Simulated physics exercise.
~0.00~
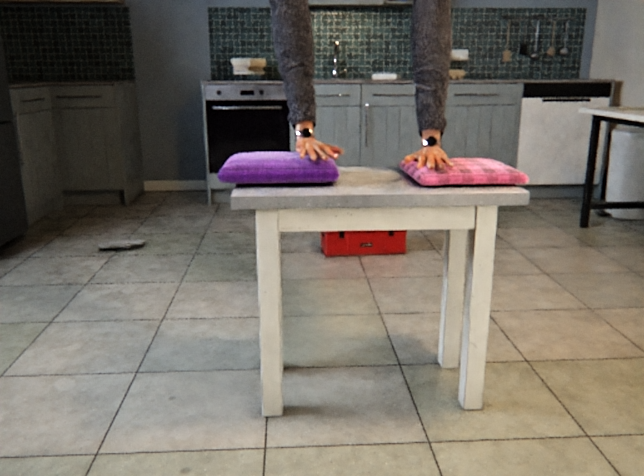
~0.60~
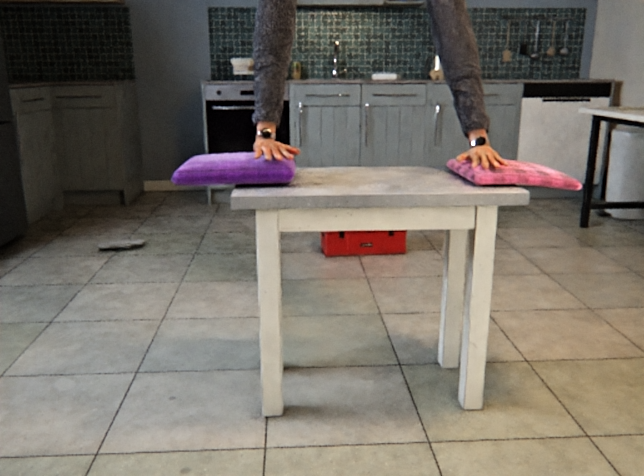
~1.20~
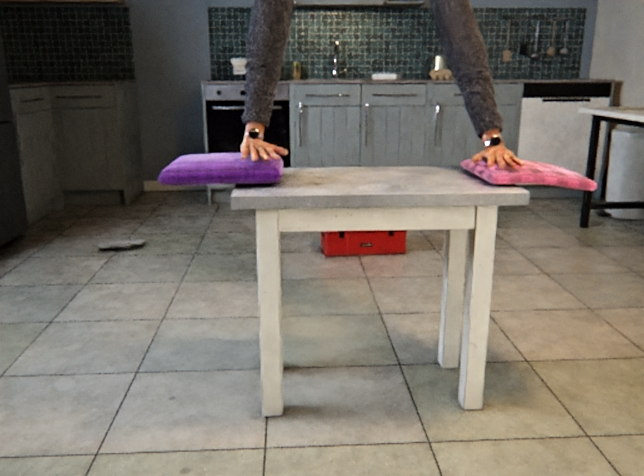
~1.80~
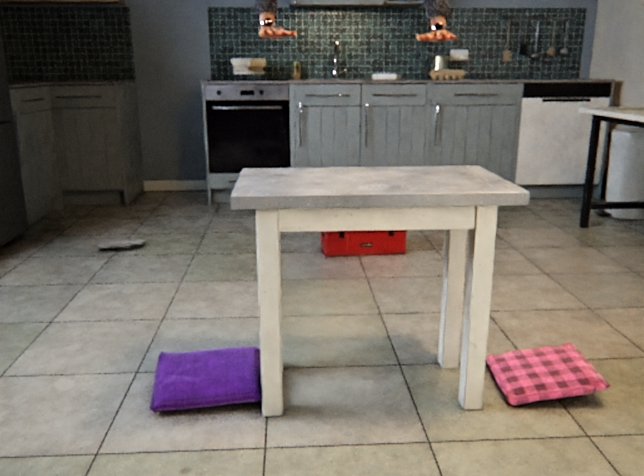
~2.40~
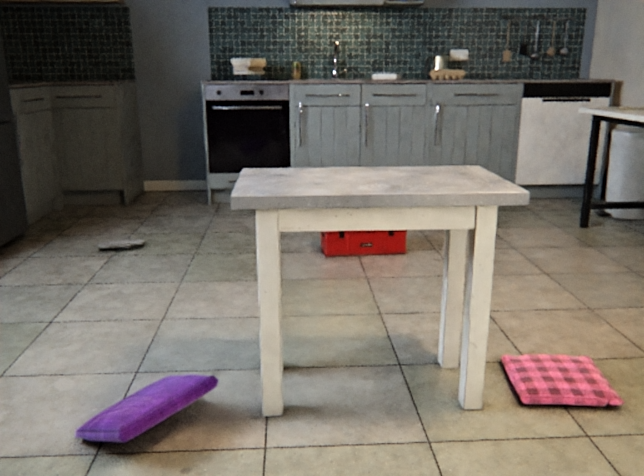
A purple cushion and a pink checked cushion, pushed apart by hands, fall to the floor.
